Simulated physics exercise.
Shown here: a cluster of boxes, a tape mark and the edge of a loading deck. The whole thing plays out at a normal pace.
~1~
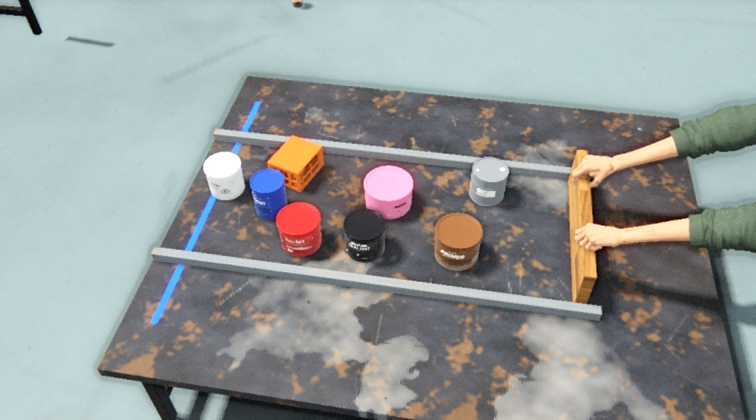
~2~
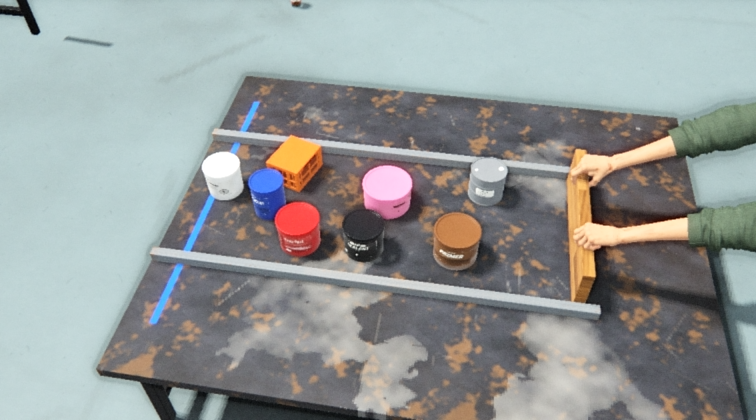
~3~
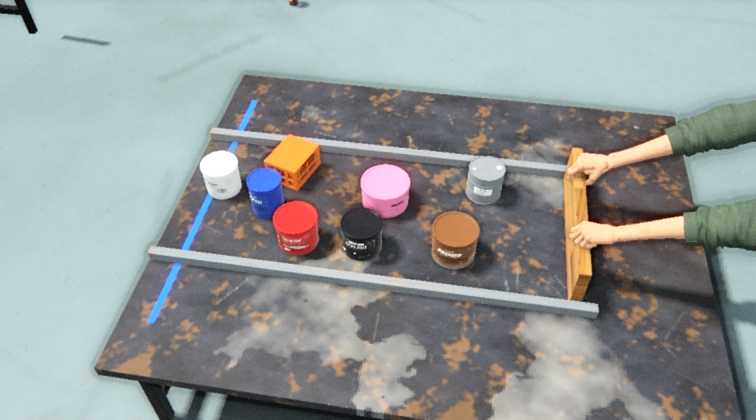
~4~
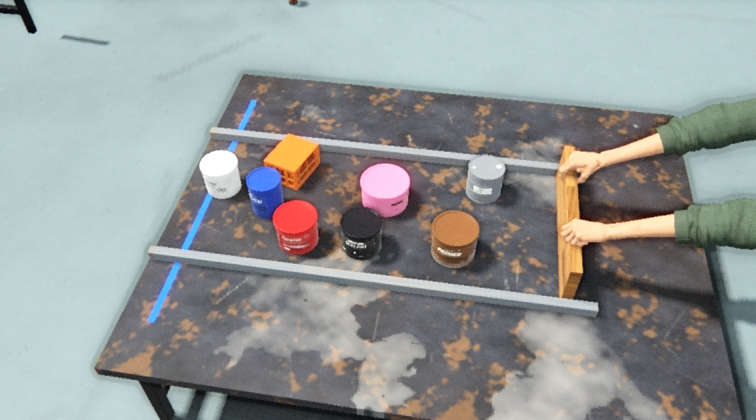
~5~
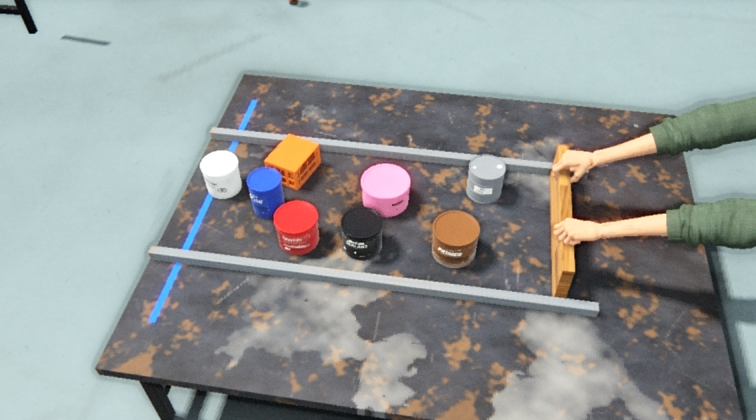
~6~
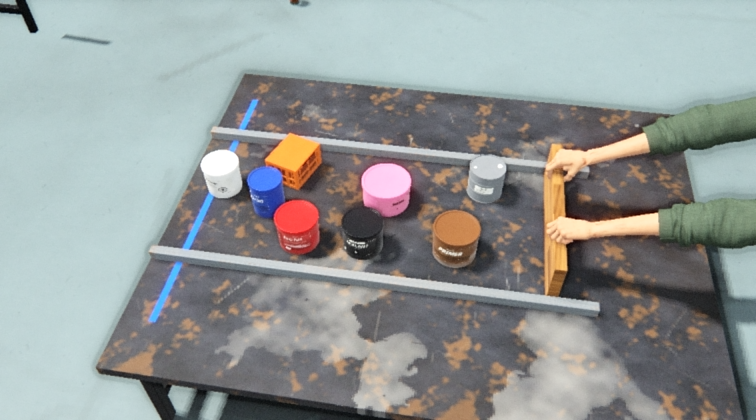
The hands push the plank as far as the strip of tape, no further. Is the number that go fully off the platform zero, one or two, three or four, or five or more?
The number sent down is large, five or above.
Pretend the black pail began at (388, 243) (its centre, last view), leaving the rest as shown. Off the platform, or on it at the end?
Result: The black pail keeps its place.
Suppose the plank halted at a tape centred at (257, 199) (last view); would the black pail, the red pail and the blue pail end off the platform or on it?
Taking them in turn: Black pail is still there, red pail ends up off it, blue pail is still there.
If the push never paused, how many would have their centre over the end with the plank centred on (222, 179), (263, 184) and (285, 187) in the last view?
Counts per position: 5 / 1 / 0.
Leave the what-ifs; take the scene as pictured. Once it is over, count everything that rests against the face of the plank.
It's 3 of them.
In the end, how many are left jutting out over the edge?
Tally: 3.
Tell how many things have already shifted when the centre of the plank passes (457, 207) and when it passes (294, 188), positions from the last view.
First 2, after that 7.
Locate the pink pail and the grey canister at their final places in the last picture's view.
Roughly at (194, 167) and at (213, 140), in that order.
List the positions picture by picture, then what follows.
The first frame shows white pail (225, 177); blue pail (270, 195); orange crate (296, 164); plank (581, 224); tape (214, 196).
The second frame shows blue pail (269, 195); grey canister (487, 181).
The third frame shows orange crate (293, 162); pink pail (385, 191).
The fourth frame shows white pail (222, 175); black pail (362, 234).
The fifth frame shows blue pail (267, 193); red pail (297, 228).
The sixth frame shows white pail (223, 175); blue pail (268, 193); orange crate (294, 161); plank (554, 218); tape (212, 193).
A little later, none off yet; white pail at rest near (223, 175); blue pail at rest near (268, 193); orange crate at rest near (294, 161).
Next, none off yet; white pail shifted a little near (212, 172); blue pail shifted about its own width near (221, 192); orange crate shifted about its own width near (234, 150).
When it is over, the number that fall off is five or more; down, black pail, red pail, orange crate, blue pail and white pail.
